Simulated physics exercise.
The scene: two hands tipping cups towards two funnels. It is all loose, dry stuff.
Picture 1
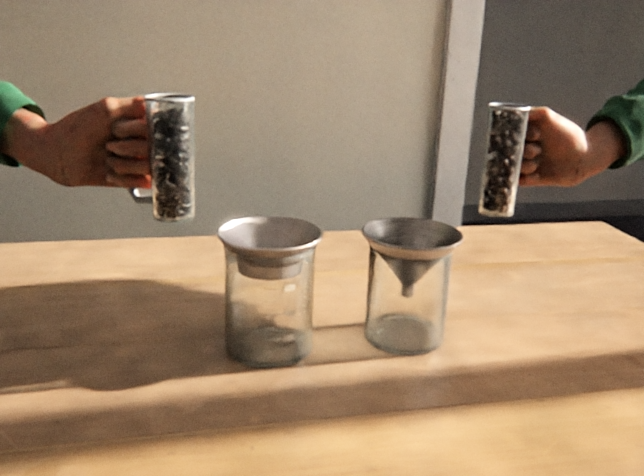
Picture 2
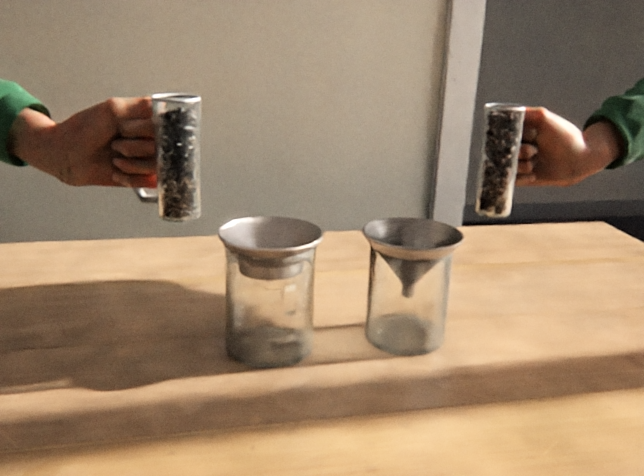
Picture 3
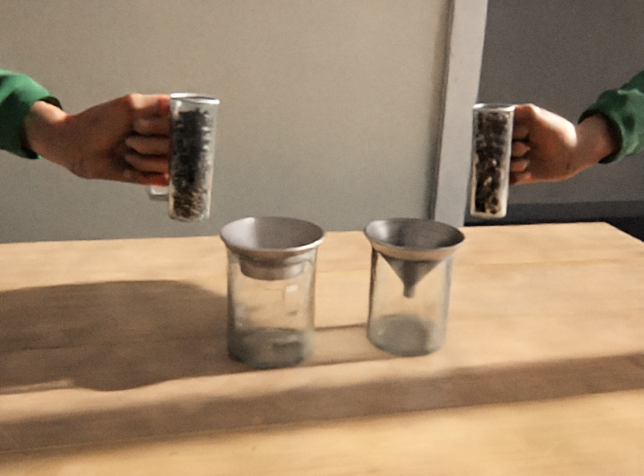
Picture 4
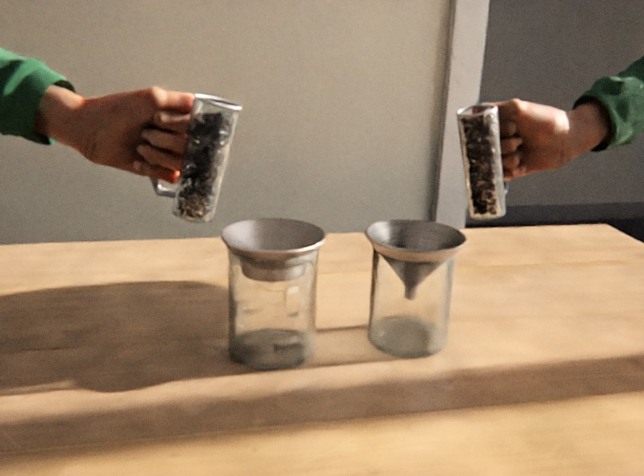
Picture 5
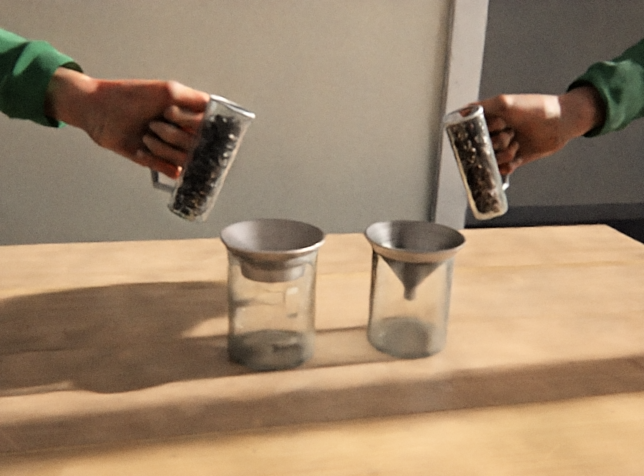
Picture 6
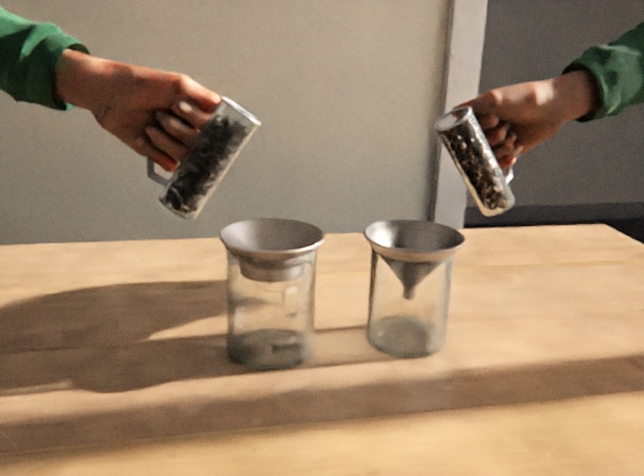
On a wooden table in front of a grey wall, two metal funnels rest in glass jars while green-sleeved hands hold clear cups of dark, loose pieces upright on either side. The hands move the cups inward, then gradually tilt them toward each other above the funnels, with the pieces still inside.
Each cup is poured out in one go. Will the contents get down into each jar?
On the left it lets everything through, on the right it jams.
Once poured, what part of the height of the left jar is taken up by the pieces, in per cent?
About 20 per cent.
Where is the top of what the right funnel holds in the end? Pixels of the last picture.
Near (388, 246).
Then, 0.30 s after the last picture, left, all still in the cup; right, all still in the cup.
Then, 0.61 s after the last picture, left, all still in the cup; right, nearly all still in the cup, a stray few in or over the funnel.
Then, 0.99 s after the last picture, left, about two thirds still in the cup, about a quarter in or over the funnel, about a quarter down in the jar; right, about a third still in the cup, about two thirds in or over the funnel, a stray few down in the jar.
At rest, left, all down in the jar; right, nearly all stuck in the funnel, a stray few down in the jar.
